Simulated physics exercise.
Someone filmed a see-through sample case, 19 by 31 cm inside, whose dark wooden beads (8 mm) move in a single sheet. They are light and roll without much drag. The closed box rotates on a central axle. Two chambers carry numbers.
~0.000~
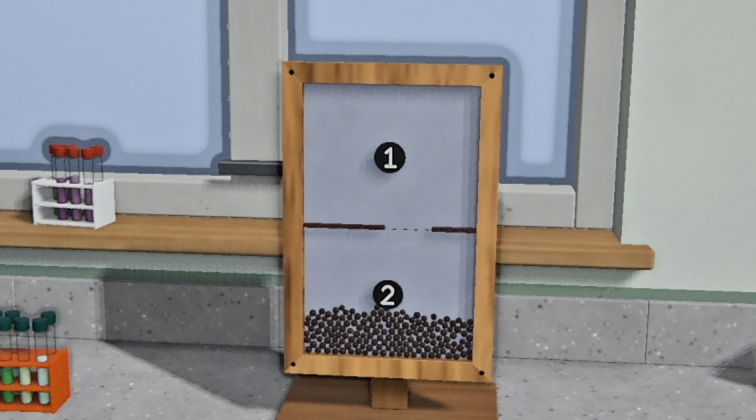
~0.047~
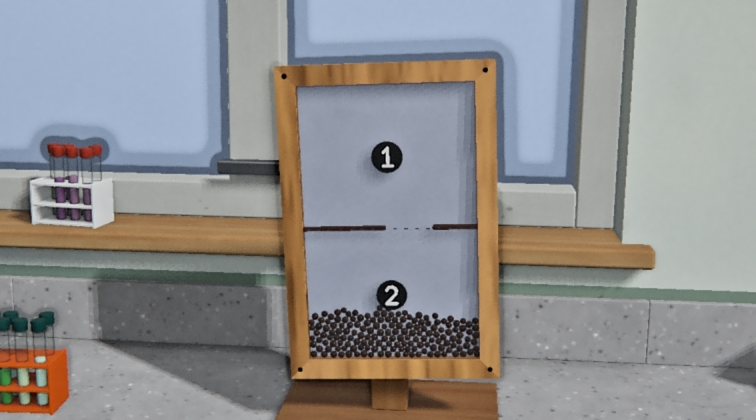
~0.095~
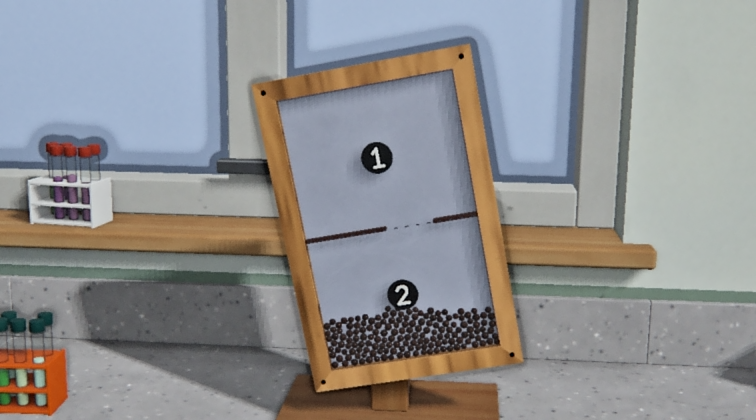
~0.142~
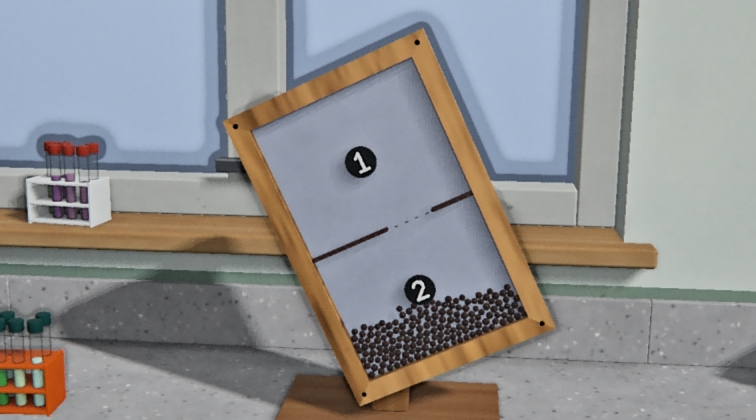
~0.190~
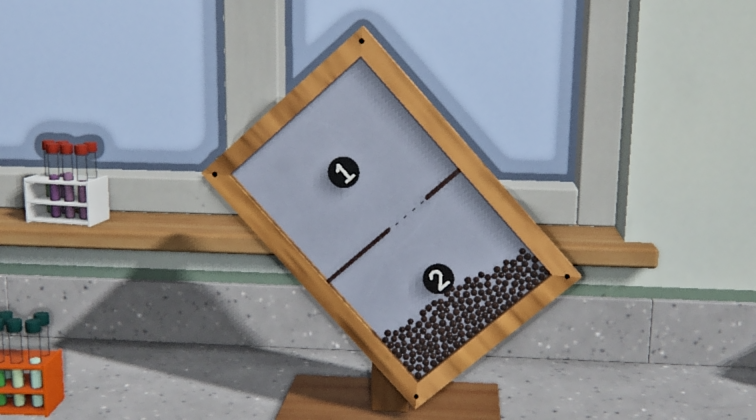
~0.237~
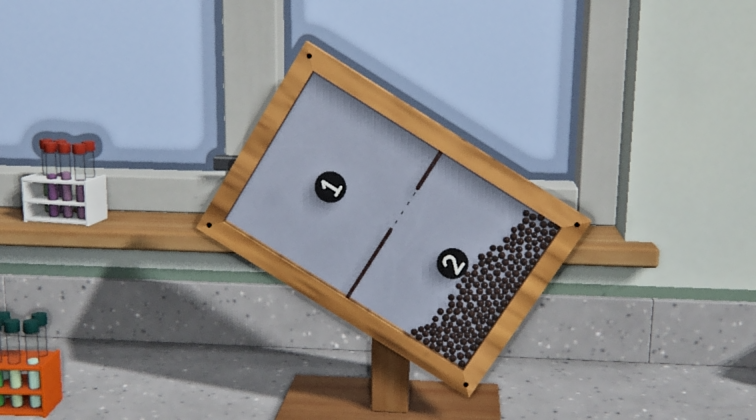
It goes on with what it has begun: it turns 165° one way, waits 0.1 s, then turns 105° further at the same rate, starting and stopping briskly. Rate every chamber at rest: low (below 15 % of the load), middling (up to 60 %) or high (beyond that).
No. 1: Middling, no. 2: Middling.
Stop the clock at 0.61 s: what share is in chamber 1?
About 10 per cent.
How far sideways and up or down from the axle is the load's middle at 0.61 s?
Some 4 cm right and 3 cm above.
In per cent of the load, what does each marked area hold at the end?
Chamber 1: 50; chamber 2: 50.
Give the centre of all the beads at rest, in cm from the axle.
Some 1 cm right and 8 cm below.
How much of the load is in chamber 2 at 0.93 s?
Roughly 55 per cent.
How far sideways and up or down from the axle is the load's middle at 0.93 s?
Some 2 cm right and 3 cm below.
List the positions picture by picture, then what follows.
In the first picture, level; about 160 beads; load centre (387, 334); top bead (377, 307); no. 1 (390, 158), no. 2 (388, 295).
In the second picture, turned 3° anticlockwise; load centre (391, 335); top bead (380, 308).
In the third picture, turned 11° anticlockwise; load centre (407, 335); top bead (488, 310); wall ends (304, 242) to (385, 229), (435, 221) to (480, 213).
In the fourth picture, turned 25° anticlockwise; load centre (432, 329); top bead (507, 287).
In the fifth picture, turned 42° anticlockwise; load centre (462, 314); top bead (522, 251).
In the sixth picture, turned 59° anticlockwise; load centre (486, 292); top bead (526, 213); no. 1 (330, 187), no. 2 (453, 264).
After 0.61 s, it stands 165° anticlockwise; the beads' middle is 4 cm right of and 3 cm above the centre; no. 1, 10 %, no. 2, 90 %.
After 0.93 s, it has come round 219° anticlockwise; the beads' middle is 2 cm right of and 3 cm below the centre; no. 1, 45 %, no. 2, 55 %.
After 1.15 s, it has come round 270° anticlockwise; the beads' middle is 2 cm right of and 7 cm below the centre; no. 1, 50 %, no. 2, 50 %.
All still by 2.3 s, it has come round 270° anticlockwise; no. 1, 50 %, no. 2, 50 %.
